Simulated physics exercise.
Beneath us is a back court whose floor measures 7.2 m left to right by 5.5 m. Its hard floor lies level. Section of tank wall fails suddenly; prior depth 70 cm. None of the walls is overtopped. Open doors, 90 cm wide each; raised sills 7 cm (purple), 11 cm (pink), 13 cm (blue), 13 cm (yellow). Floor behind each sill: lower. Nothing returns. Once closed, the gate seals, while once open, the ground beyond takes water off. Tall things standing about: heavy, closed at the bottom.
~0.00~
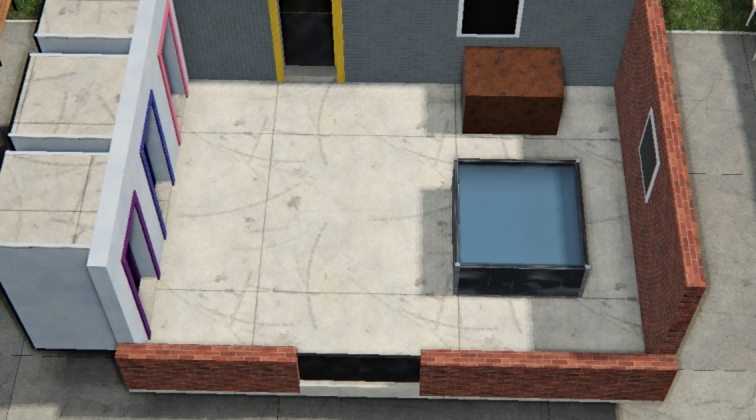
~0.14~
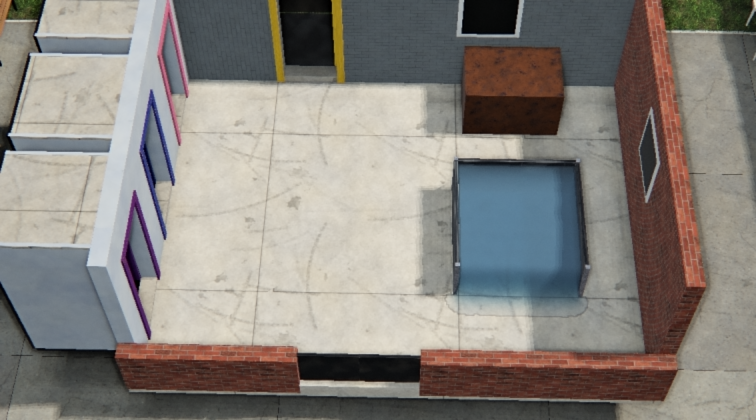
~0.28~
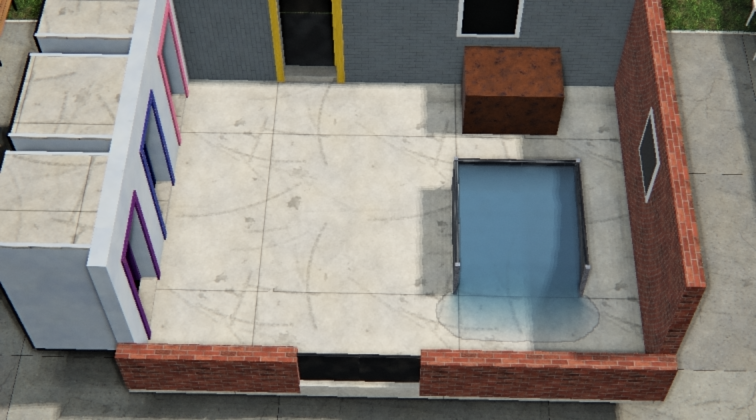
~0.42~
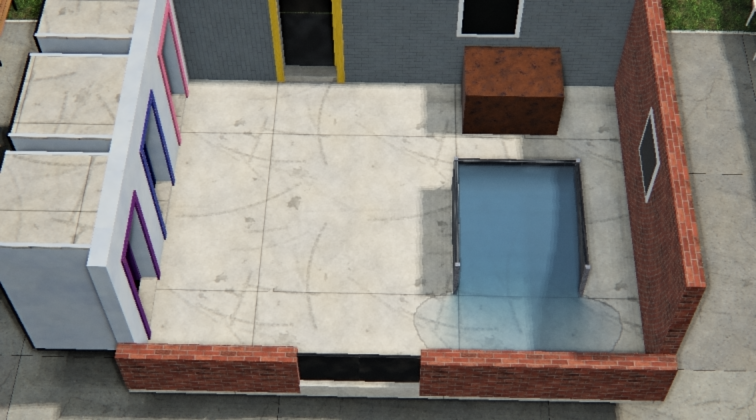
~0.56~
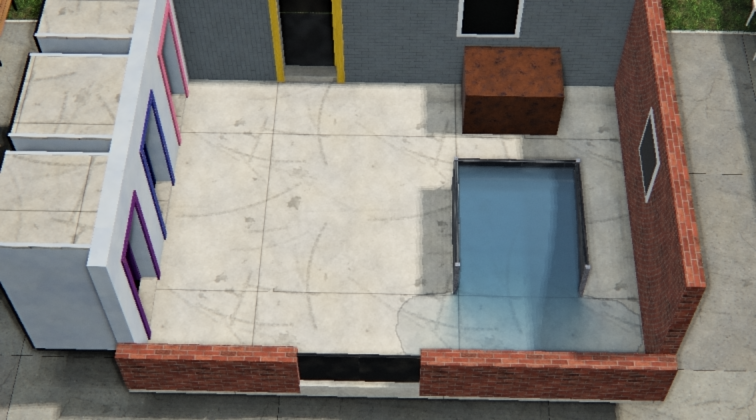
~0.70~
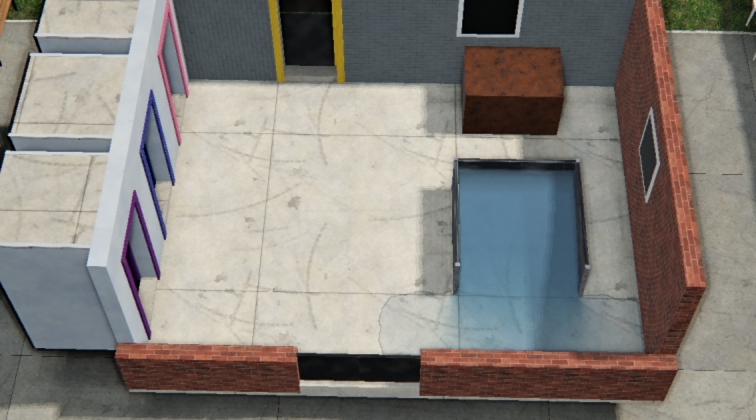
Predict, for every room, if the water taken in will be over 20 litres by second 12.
Prediction: For the purple door, over 20 litres; for the pink door, not over 20 litres; for the blue door, not over 20 litres; for the yellow door, not over 20 litres.
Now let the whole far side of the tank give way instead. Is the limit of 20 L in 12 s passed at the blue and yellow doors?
Short answer, against that limit: Blue is fine, yellow is fine.
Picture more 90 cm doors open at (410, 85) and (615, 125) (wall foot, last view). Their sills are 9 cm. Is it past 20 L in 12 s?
Well, the first is shy of the mark and the second is beyond the mark.
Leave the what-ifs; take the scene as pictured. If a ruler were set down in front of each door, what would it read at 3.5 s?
You'd get purple at 19 cm, pink at 0 cm, blue at 12 cm, and yellow at 0 cm.
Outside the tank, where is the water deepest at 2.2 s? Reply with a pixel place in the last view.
Roughly at pixel (637, 377).
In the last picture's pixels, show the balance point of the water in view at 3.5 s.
About (461, 277).
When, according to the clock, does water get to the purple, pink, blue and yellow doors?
Arrival times: Purple 2.4 seconds, pink 3.8 seconds, blue 3.0 seconds, yellow 5.5 seconds.
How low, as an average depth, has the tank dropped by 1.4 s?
Mean depth: Some 32 cm.
After 1.4 s water covers 15 % of the floor and is deepest (57 cm) near (637, 377); purple door not reached, pink door not reached, blue door not reached, yellow door not reached.
After 2.2 s water covers 35 % of the floor and is deepest (45 cm) near (637, 377); purple door not reached, pink door not reached, blue door not reached, yellow door not reached.
After 3.5 s water covers 60 % of the floor and is deepest (38 cm) near (605, 96); purple door 19 cm at the sill, 59 L in, pink door not reached, blue door 12 cm at the sill, 0 L in, yellow door not reached.
After 7.0 s water covers 90 % of the floor and is deepest (15 cm) near (563, 104); purple door 9 cm at the sill, 134 L in, pink door 7 cm at the sill, 0 L in, blue door 7 cm at the sill, 0 L in, yellow door 7 cm at the sill, 0 L in.
After 12.0 s water covers 100 % of the floor and is deepest (10 cm) near (200, 241); purple door 6 cm at the sill, 138 L in, pink door 8 cm at the sill, 0 L in, blue door 9 cm at the sill, 0 L in, yellow door 6 cm at the sill, 0 L in.
